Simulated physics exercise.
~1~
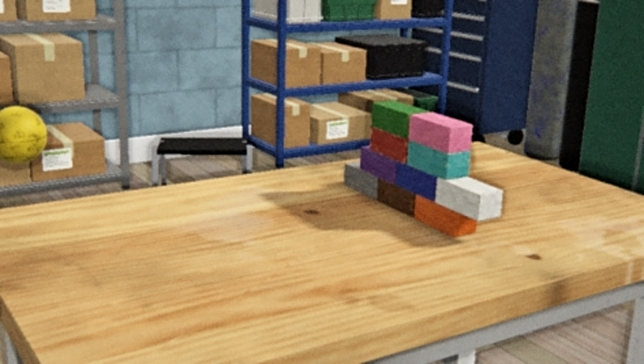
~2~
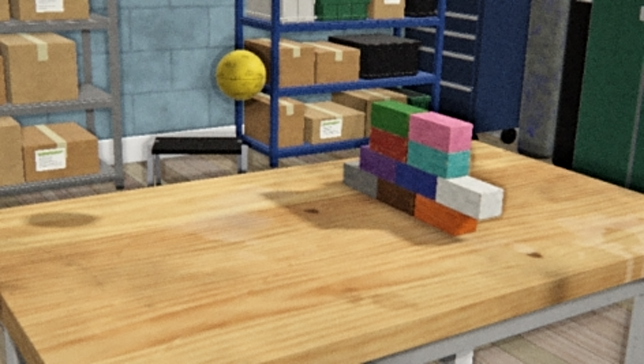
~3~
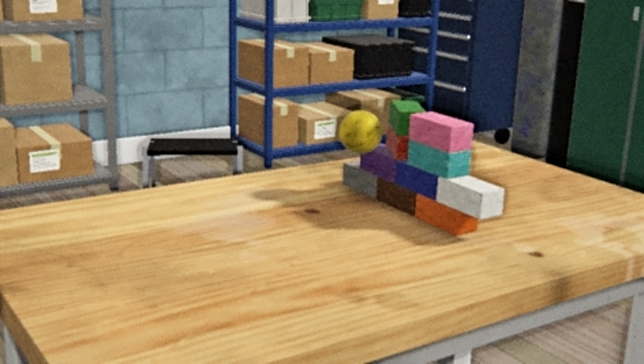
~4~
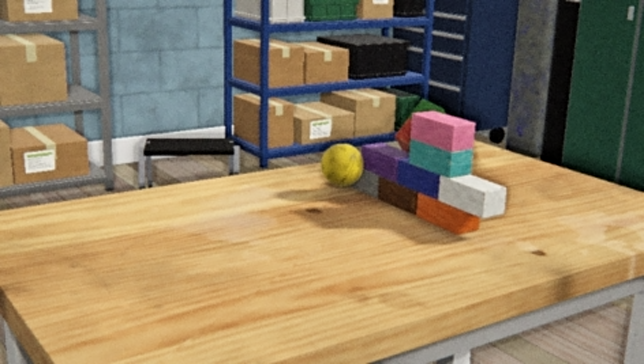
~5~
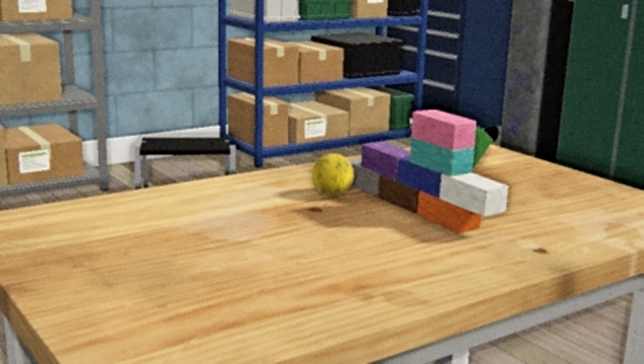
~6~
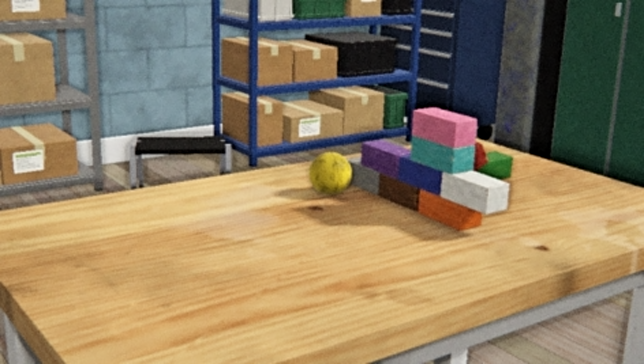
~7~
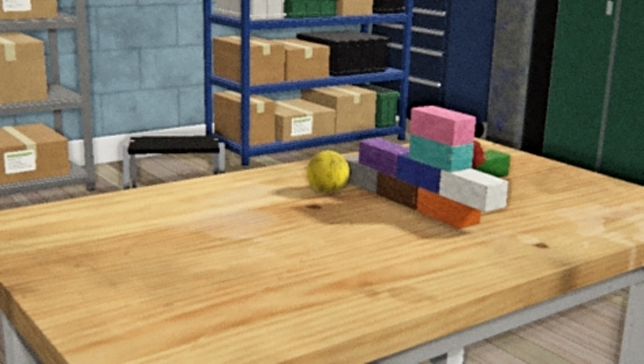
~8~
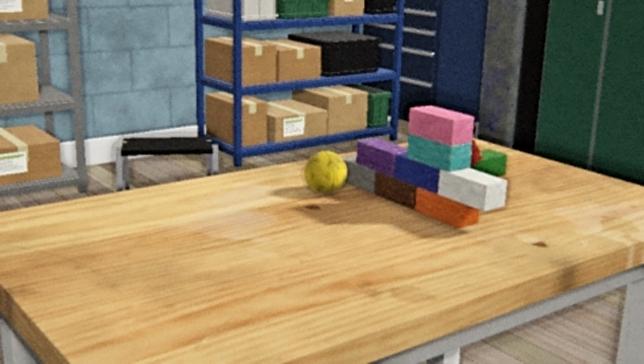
A yellow ball flies into the stacked blocks, knocking the green and red ones off behind.
